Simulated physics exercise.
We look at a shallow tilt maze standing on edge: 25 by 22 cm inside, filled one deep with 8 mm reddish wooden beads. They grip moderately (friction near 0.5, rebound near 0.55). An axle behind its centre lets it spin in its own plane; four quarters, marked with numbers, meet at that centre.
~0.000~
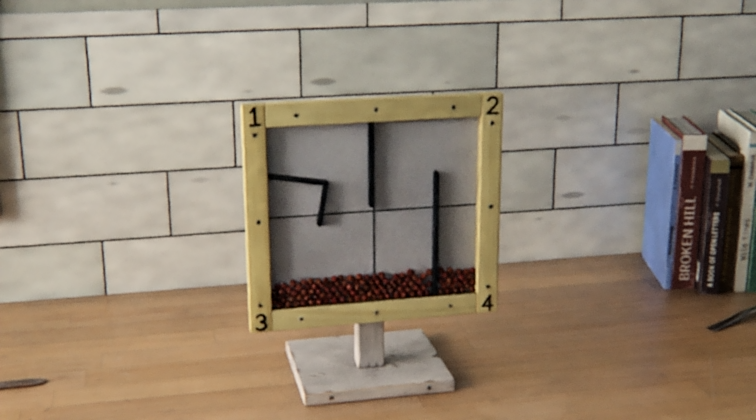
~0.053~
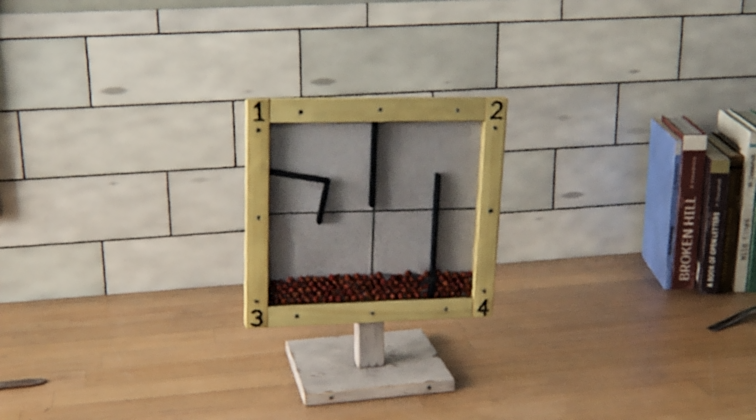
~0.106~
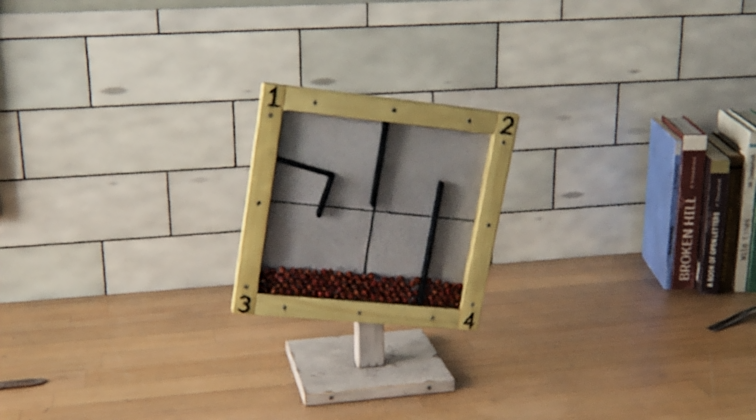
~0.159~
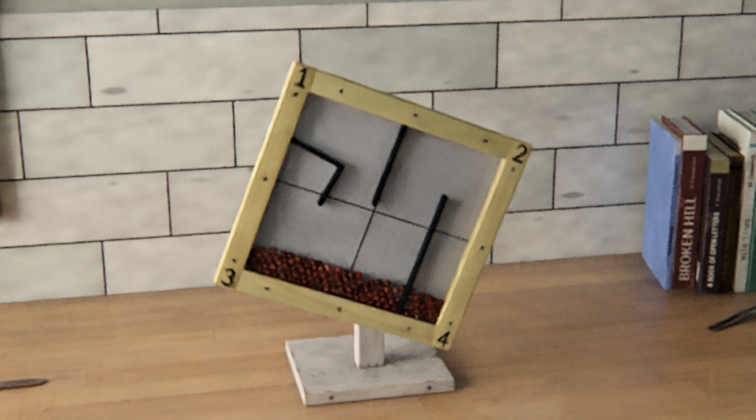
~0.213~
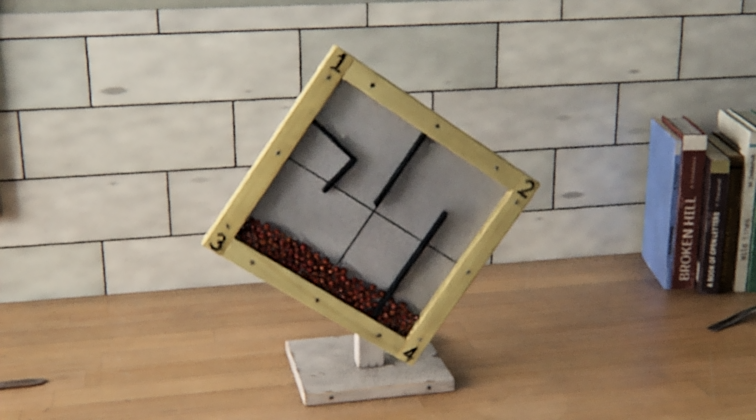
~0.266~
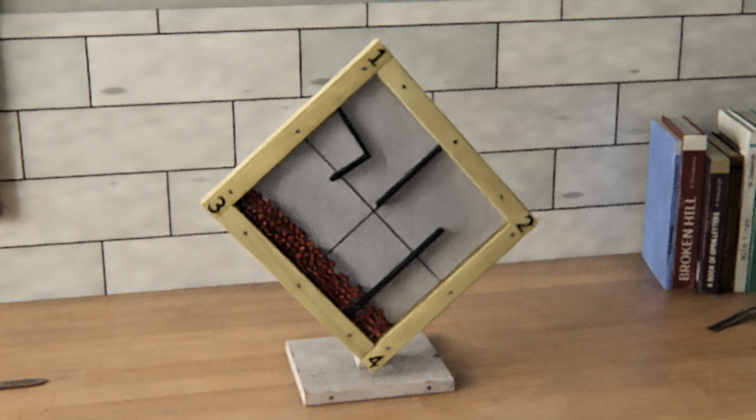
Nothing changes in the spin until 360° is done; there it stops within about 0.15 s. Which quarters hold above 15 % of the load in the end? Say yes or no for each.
Quarter 1: No; quarter 2: No; quarter 3: Yes; quarter 4: Yes.
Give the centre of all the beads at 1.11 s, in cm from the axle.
About 8 cm left and 5 cm above.
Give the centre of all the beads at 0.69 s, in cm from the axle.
Some 5 cm left and 6 cm below.
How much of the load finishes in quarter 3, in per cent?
Some 45 per cent.
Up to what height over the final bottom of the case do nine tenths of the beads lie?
About 4 cm.
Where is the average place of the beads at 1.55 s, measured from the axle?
Some 1 cm right and 8 cm below.
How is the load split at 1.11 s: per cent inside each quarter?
Quarter 1: 0; quarter 2: 100; quarter 3: 0; quarter 4: 0.
After 1.11 s it has turned 266°, the beads' middle is 8 cm left of and 5 cm above the axle; by quarter, no. 2, 100 %.
After 1.55 s it has turned 360°, the beads' middle is 1 cm right of and 8 cm below the axle; by quarter, no. 3, 35 %, no. 4, 65 %.
Settled by 2.2 s, no. 1, 0 %, no. 2, 0 %, no. 3, 45 %, no. 4, 55 %.
